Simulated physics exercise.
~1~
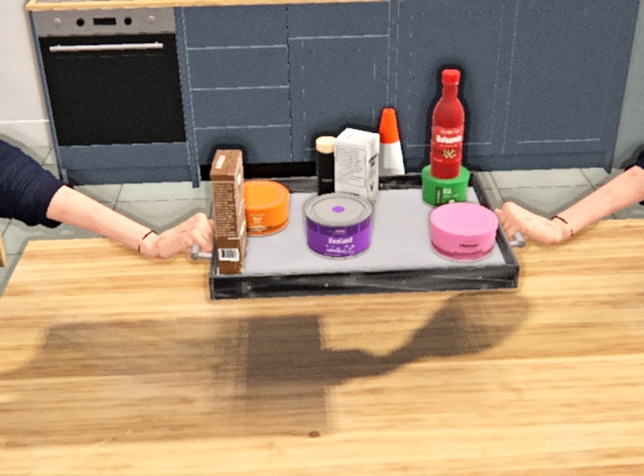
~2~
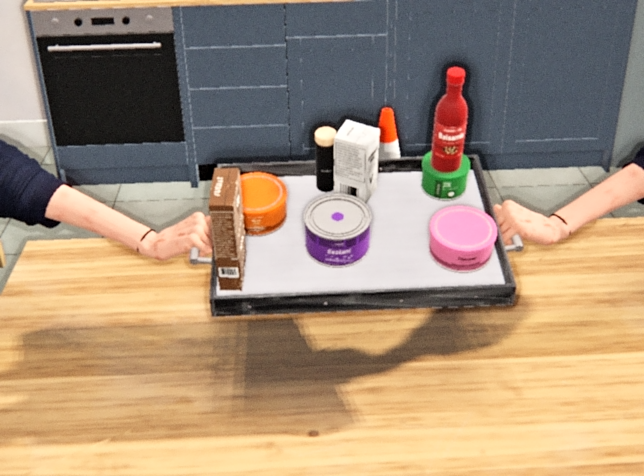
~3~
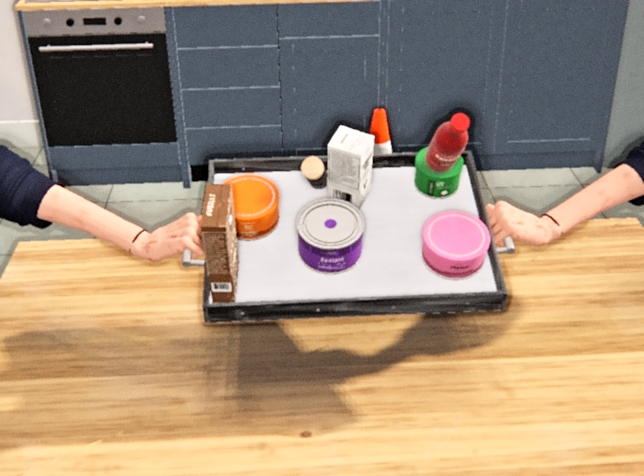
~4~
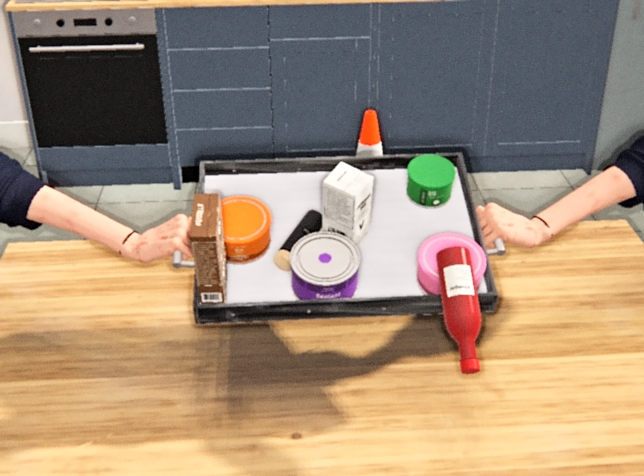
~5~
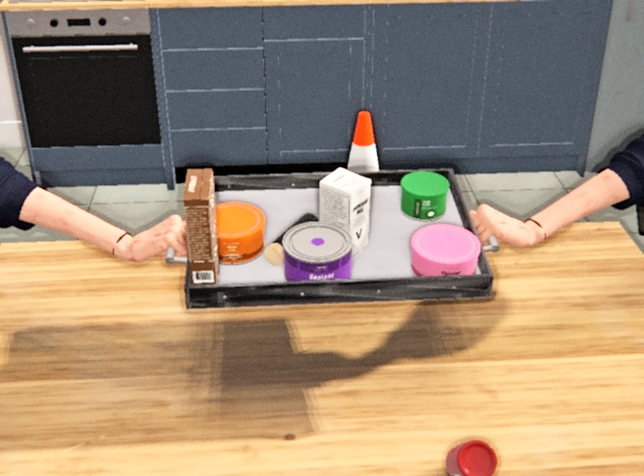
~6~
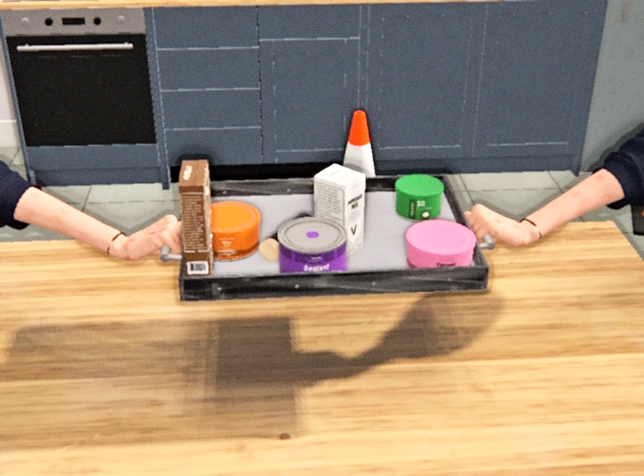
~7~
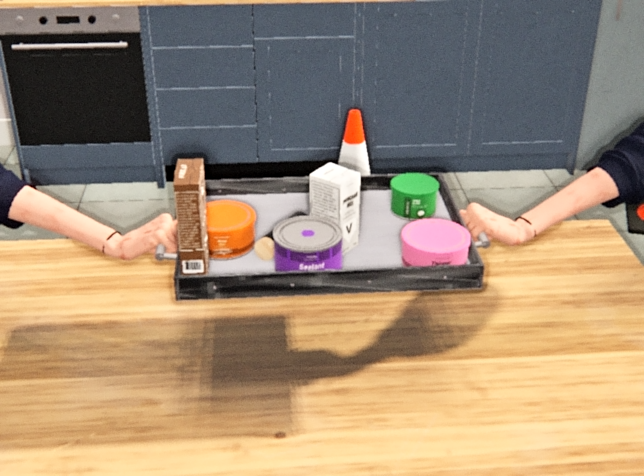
In a kitchen with blue-grey cabinets and an oven, seen from across a wooden counter and slightly above, two hands hold a dark-rimmed tray. It carries a brown packet and orange tub at left, a purple tub, white carton and black shaker near the middle, and a pink tub at right beside a red bottle standing on a green tub. The tray tips toward the viewer, and the bottle and shaker topple. The bottle tumbles over the near edge and drops out of view as the tray levels. The shaker remains lying behind the purple tub, while the carton and packet stand upright.
